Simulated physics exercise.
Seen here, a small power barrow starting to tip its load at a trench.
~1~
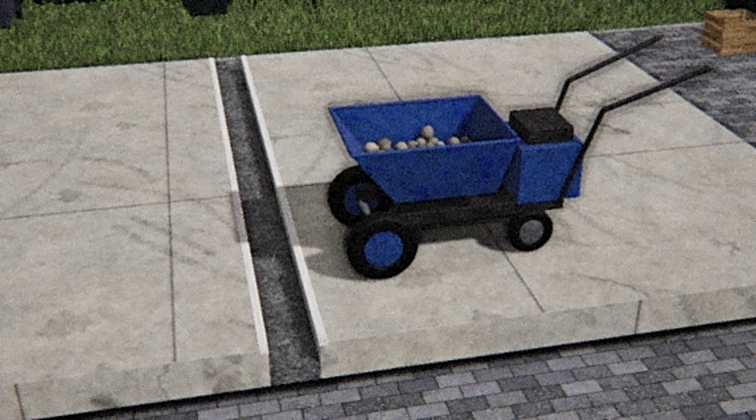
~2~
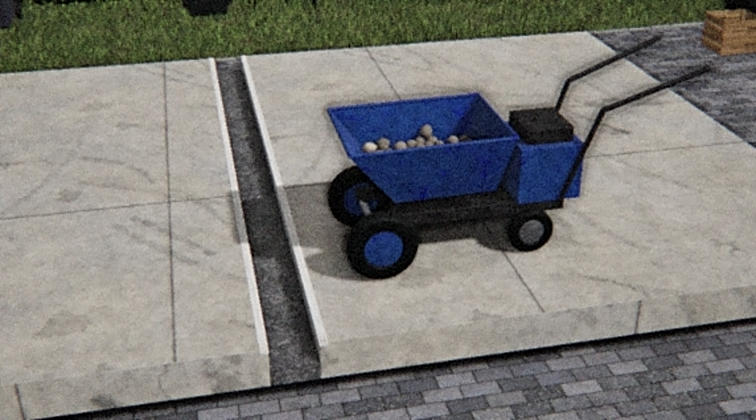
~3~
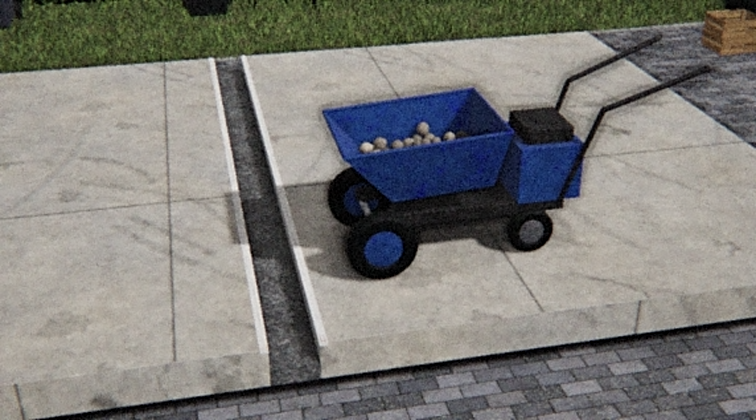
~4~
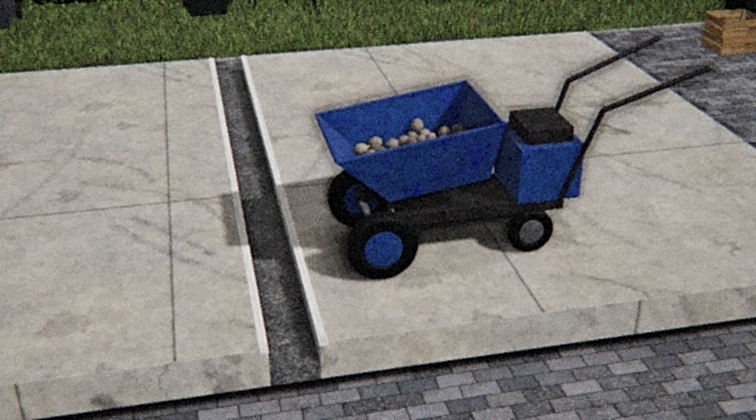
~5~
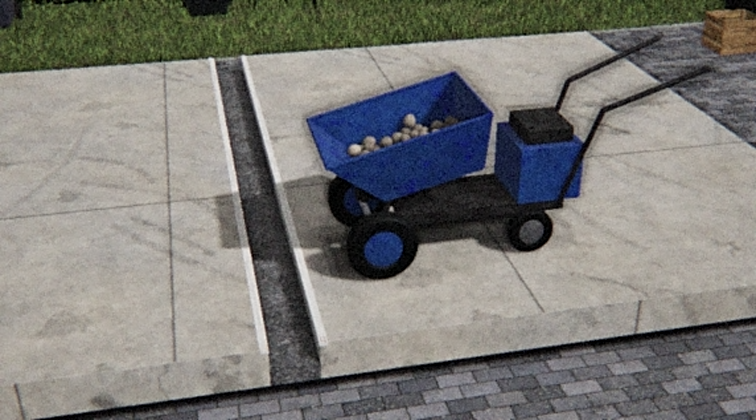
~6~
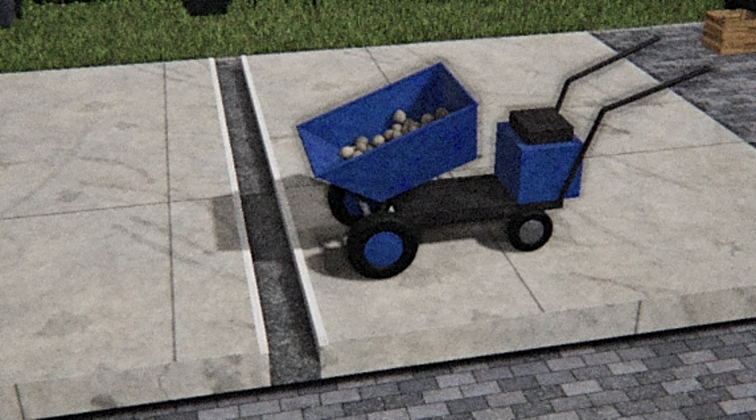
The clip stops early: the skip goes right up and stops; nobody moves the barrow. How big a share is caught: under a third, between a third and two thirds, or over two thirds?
In the trench: From one third to two thirds.
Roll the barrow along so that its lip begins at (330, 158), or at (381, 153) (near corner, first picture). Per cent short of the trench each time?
Near 0 % and 0 %.
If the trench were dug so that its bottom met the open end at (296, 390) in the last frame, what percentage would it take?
It comes to 50 per cent or so.
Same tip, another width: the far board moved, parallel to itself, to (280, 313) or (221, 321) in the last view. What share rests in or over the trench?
The first gives 0 %, the second 90 %.
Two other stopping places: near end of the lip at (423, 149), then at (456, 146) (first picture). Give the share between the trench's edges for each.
First some 50, then 20 per cent.
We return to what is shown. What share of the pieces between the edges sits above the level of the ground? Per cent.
Roughly 20 in a hundred.
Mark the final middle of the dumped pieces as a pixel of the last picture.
Close to (242, 259).
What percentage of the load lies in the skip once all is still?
About 0 per cent.
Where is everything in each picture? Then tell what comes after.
The first picture shows lip of the skip near (352, 156), level; top of the load near (449, 161), river pebbles; first edge of the trench near (314, 309); far edge near (258, 316), the trench under half as wide as the skip, and about half as deep as wide.
The second picture shows lip of the skip near (350, 157), level; top of the load near (448, 160).
The third picture shows lip of the skip near (345, 159), tipped barely; top of the load near (445, 157).
The fourth picture shows lip of the skip near (337, 163), tipped a little; top of the load near (468, 151).
The fifth picture shows lip of the skip near (327, 168), tipped a little; top of the load near (453, 141).
The sixth picture shows lip of the skip near (316, 176), tipped clearly; top of the load near (443, 134); first edge of the trench near (314, 309); far edge near (258, 316).
Shortly afterwards, skip tipped steeply; the whole lot in the skip.
Next, skip tipped right over; the bulk in the skip; a little in or heaped over the trench; a little beyond it.
Some moments later, skip tipped right over; a little in the skip; near a third in or heaped over the trench; near half beyond it.
In the end, skip tipped right over; only a few in the skip; near half in or heaped over the trench; near half beyond it.
